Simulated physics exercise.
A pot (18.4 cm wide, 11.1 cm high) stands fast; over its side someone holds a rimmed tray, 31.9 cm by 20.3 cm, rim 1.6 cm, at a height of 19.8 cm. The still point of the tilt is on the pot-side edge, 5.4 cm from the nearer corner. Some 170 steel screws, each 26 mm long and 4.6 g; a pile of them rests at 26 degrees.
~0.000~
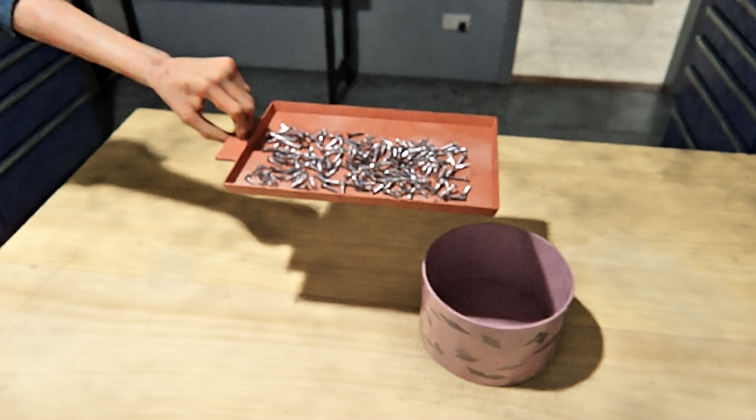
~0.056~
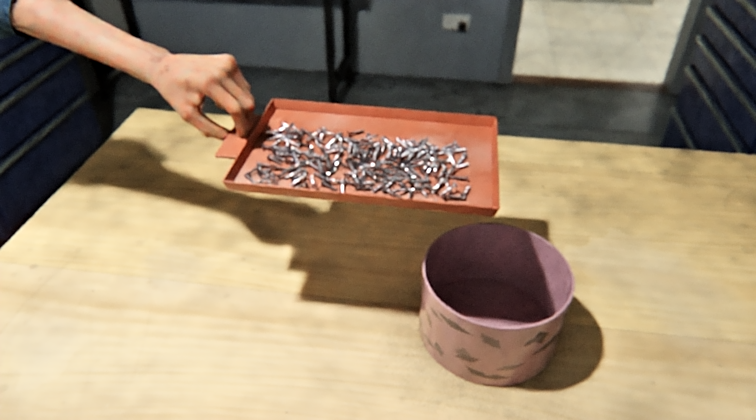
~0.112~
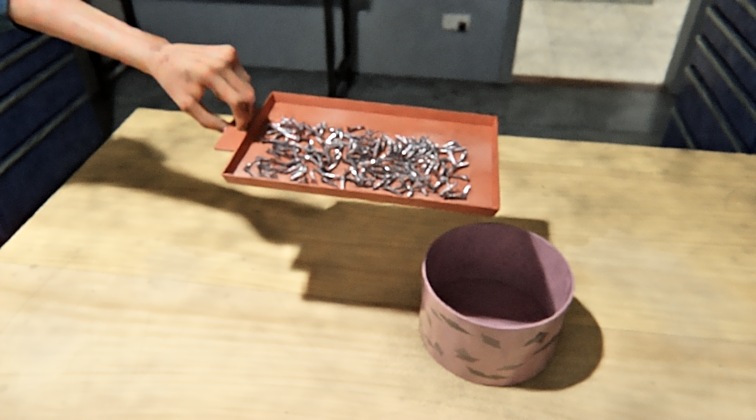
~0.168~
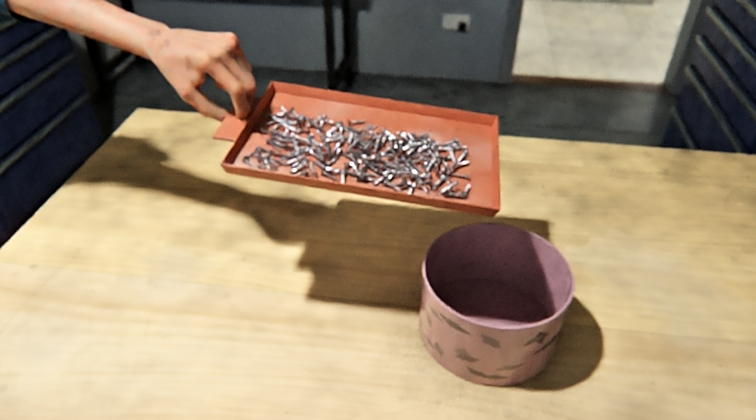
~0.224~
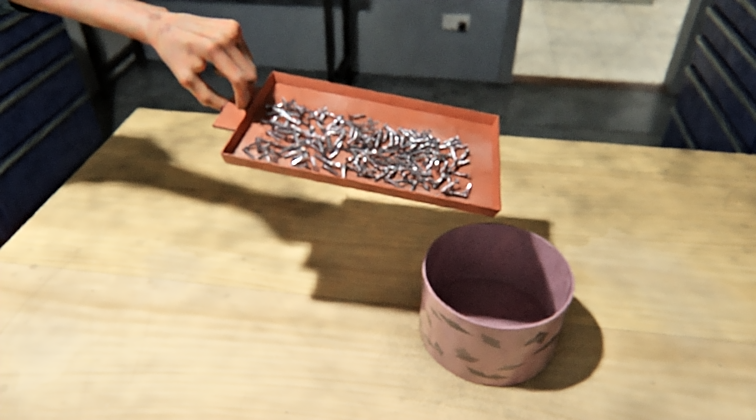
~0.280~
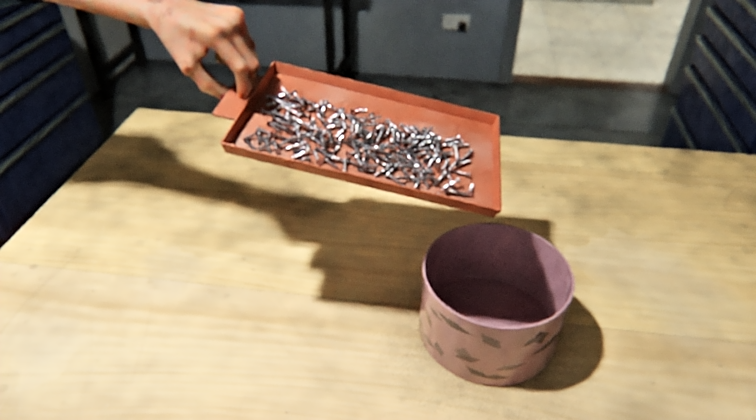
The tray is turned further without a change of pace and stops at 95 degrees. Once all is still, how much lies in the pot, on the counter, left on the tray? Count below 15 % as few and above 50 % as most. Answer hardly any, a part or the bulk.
In the pot: The bulk; on the counter: A part; left on the tray: Hardly any.
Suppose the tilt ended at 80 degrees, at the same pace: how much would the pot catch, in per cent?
Then about 75 per cent.
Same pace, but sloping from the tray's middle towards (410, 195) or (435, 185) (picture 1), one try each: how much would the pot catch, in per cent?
About 90 and 100 per cent.
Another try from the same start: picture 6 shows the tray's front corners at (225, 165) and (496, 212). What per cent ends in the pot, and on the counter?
Pot 90, counter 10.
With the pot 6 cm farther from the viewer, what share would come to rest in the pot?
In that case some 90 per cent.
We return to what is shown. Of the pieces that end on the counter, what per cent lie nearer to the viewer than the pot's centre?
Roughly 0 per cent.
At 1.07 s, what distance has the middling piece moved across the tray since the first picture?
Roughly 16 cm.
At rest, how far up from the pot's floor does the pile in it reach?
Roughly 2.0 cm.
After 1.07 s, tilt 50 degrees; the tray holds 90 %, the pot 0 %.
Then, at 1.60 s, tilt 76 degrees; the tray holds 45 %, the pot 35 %.
Then, at 2.19 s, tilt 95 degrees; the tray holds 0 %, the pot 75 %.
In the end, at 3.1 s, pot 75 %, counter 25 %, tray 0 %.
